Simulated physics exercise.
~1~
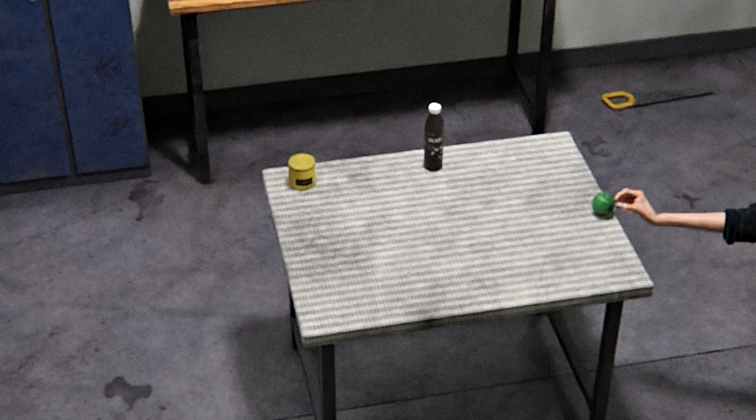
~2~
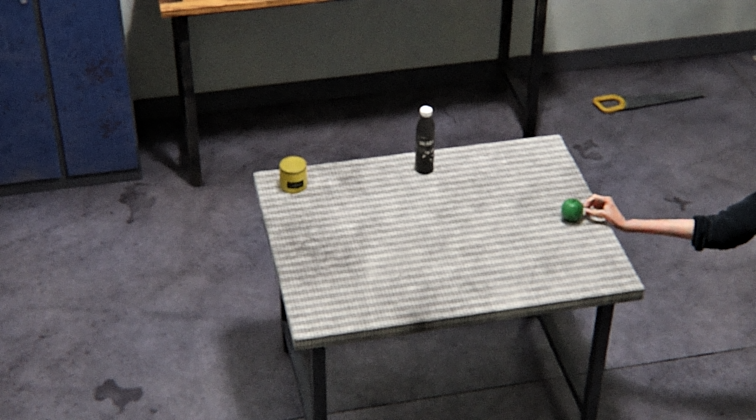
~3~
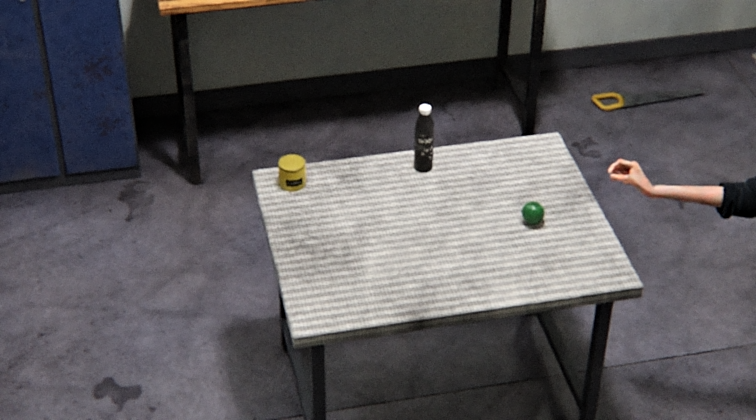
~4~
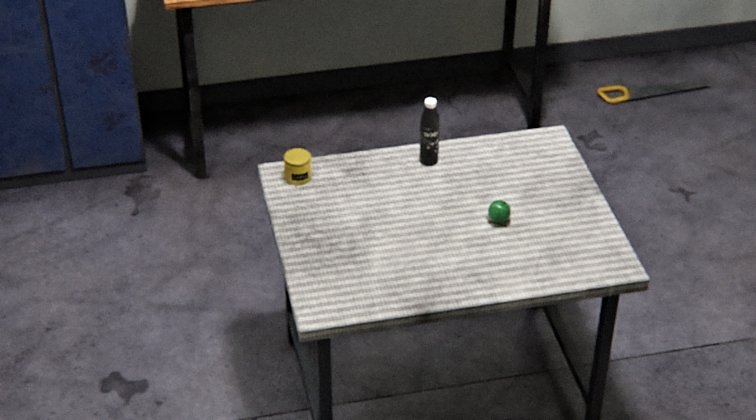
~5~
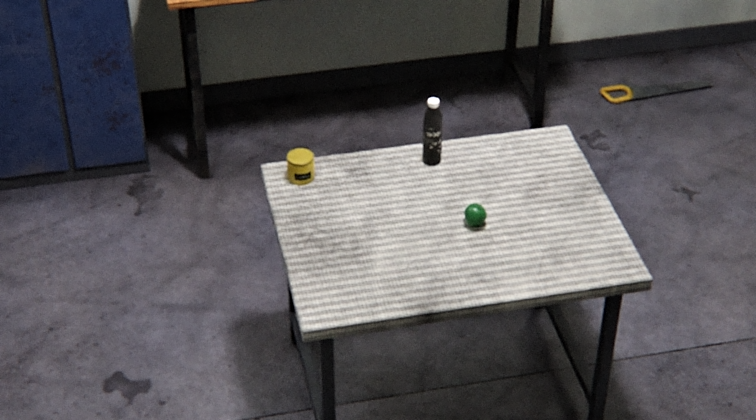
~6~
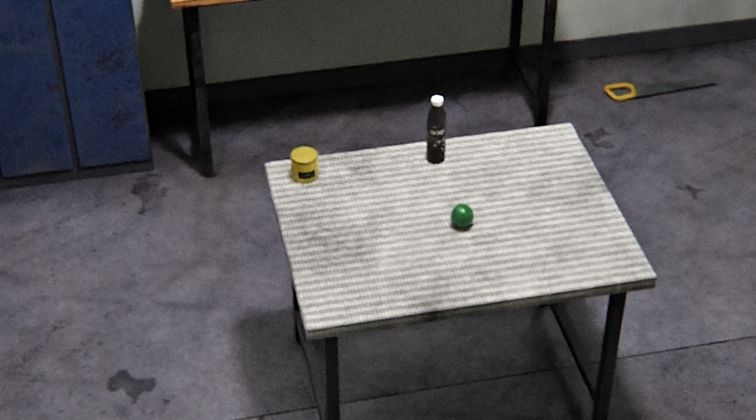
Green apple pushed left by a hand across a striped table, rolling on alone past a black bottle and yellow jar.
